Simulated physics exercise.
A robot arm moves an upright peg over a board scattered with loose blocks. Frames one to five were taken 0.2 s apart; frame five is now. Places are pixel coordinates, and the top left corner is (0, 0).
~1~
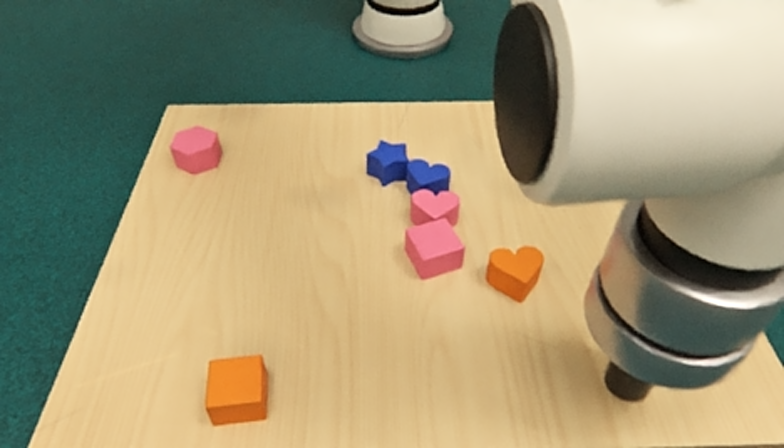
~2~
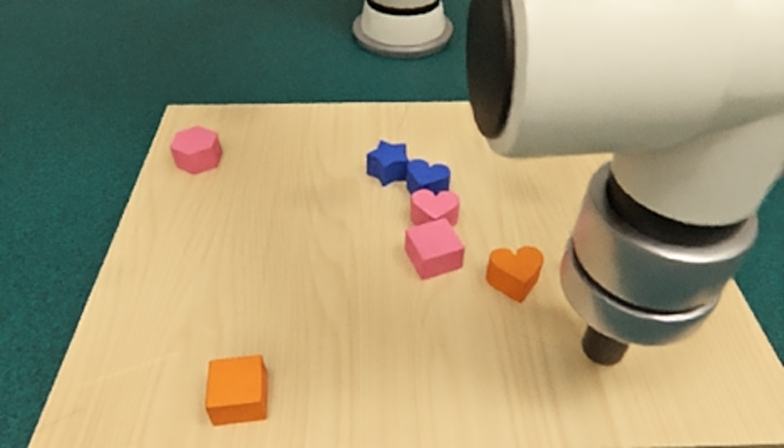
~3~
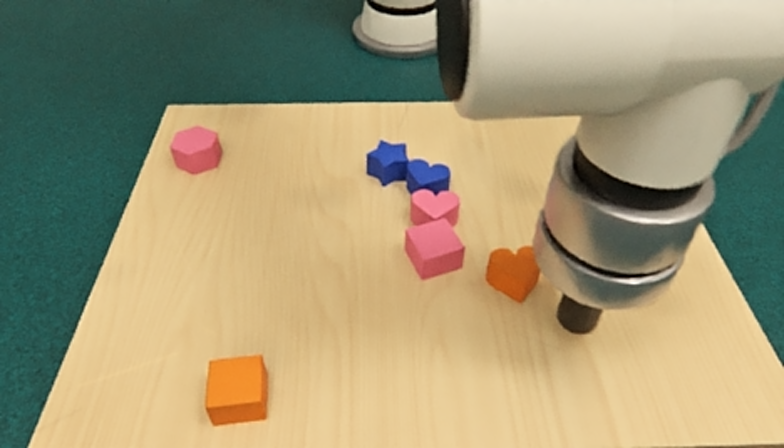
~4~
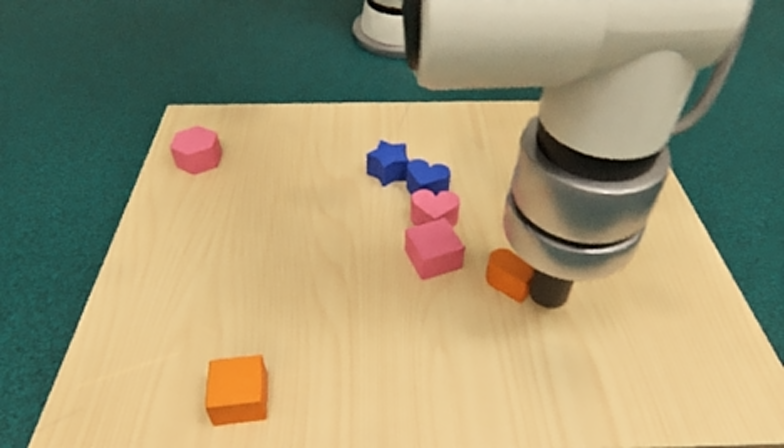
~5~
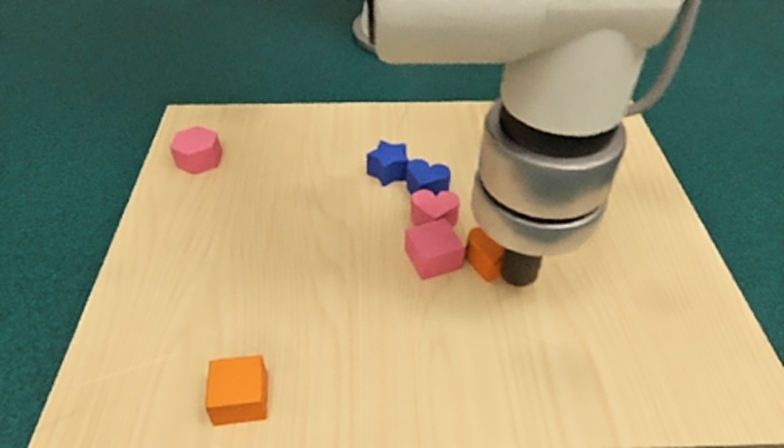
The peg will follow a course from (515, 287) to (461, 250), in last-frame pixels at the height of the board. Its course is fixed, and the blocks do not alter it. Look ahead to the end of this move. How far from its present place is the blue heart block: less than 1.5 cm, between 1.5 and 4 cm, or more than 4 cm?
Range: Under 1.5 cm.
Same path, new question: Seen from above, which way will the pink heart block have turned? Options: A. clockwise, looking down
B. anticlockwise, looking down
B (anticlockwise, looking down)
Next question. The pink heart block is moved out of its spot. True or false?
That claim is true.
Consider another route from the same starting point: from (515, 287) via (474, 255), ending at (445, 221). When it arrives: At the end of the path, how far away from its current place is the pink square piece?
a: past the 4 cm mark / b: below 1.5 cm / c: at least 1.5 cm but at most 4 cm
Answer: B.
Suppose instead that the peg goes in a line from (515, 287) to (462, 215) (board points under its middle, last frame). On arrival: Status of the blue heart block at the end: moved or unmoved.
It gets pushed out of place.
What follows on the original path. Halfway along, peg (490, 254); orange heart block (471, 222), turned 15° clockwise.
At the end, peg (463, 236); blue heart block (425, 168); pink square piece (425, 238); pink heart block (423, 191), turned 20° anticlockwise; orange heart block (461, 203), turned 35° clockwise.
